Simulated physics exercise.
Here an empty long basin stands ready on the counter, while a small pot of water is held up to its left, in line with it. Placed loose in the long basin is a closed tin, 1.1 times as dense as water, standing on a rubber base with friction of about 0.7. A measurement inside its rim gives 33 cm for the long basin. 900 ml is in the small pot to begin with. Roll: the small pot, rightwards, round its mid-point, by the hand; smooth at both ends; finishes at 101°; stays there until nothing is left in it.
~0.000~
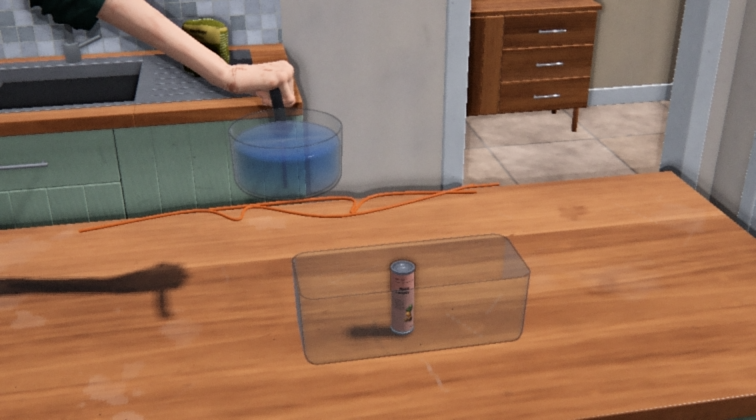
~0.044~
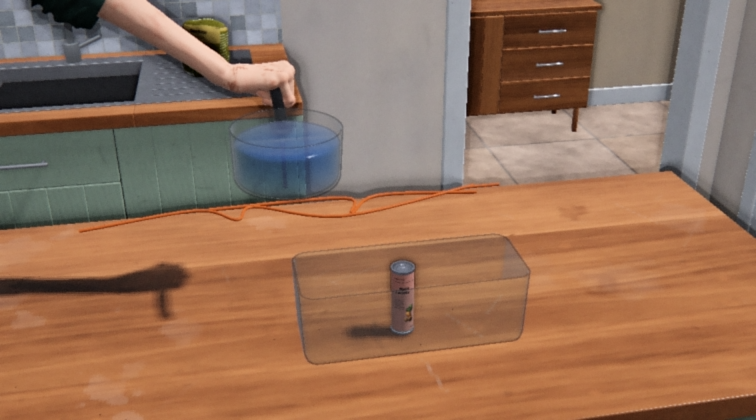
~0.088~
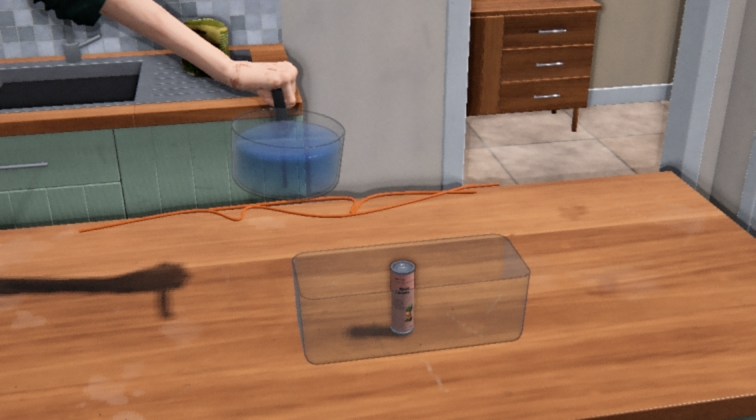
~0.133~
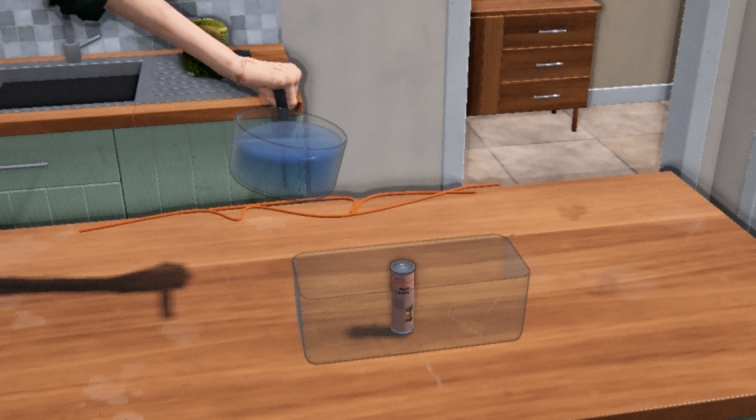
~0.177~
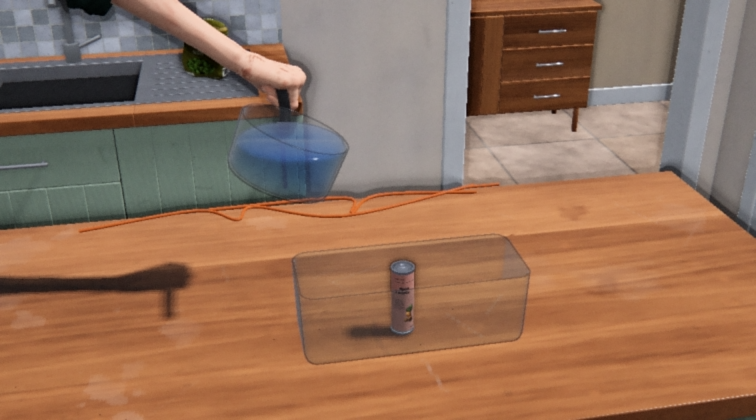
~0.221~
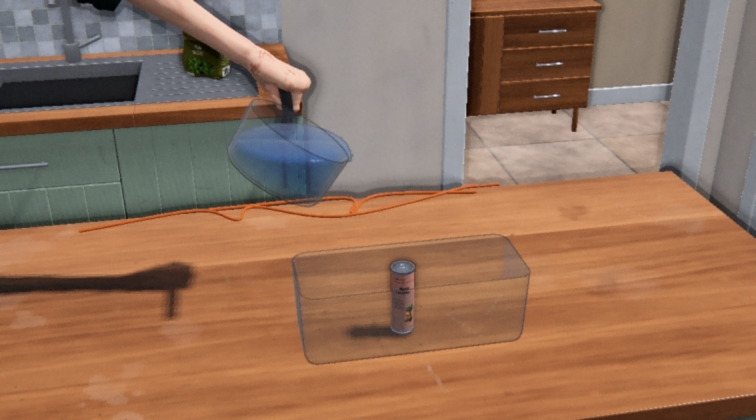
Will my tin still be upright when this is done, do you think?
No, it will have gone over.
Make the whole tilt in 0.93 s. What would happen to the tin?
Outcome - the tin stays erect.
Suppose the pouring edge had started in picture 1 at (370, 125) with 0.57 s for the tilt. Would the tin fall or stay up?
Then it stays on its base.
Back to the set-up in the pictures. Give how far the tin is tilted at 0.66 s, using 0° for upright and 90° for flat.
I'd say it's tipped close to 5 degrees.
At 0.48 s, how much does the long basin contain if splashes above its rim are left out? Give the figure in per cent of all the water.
Around 14%.
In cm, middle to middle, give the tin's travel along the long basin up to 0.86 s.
Estimate: Around 6 cm.
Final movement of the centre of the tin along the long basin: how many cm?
Shift of tin centre: Approx. 9.0 cm.
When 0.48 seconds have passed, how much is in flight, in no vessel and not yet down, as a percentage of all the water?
About 56 per cent.
By 0.48 s the tilt is 94° and 29 per cent is still to pour; the tin stands where it began.
By 0.66 s the tilt is 101° and 7 per cent is still to pour; the tin stands 1 cm from where it began.
By 0.86 s the tilt is 101° and 1 per cent is still to pour; the tin leans 41°.
By 1.07 s the tilt is 101° and 0 per cent is still to pour; the tin lies on its side.
At rest the tin lies on its side.
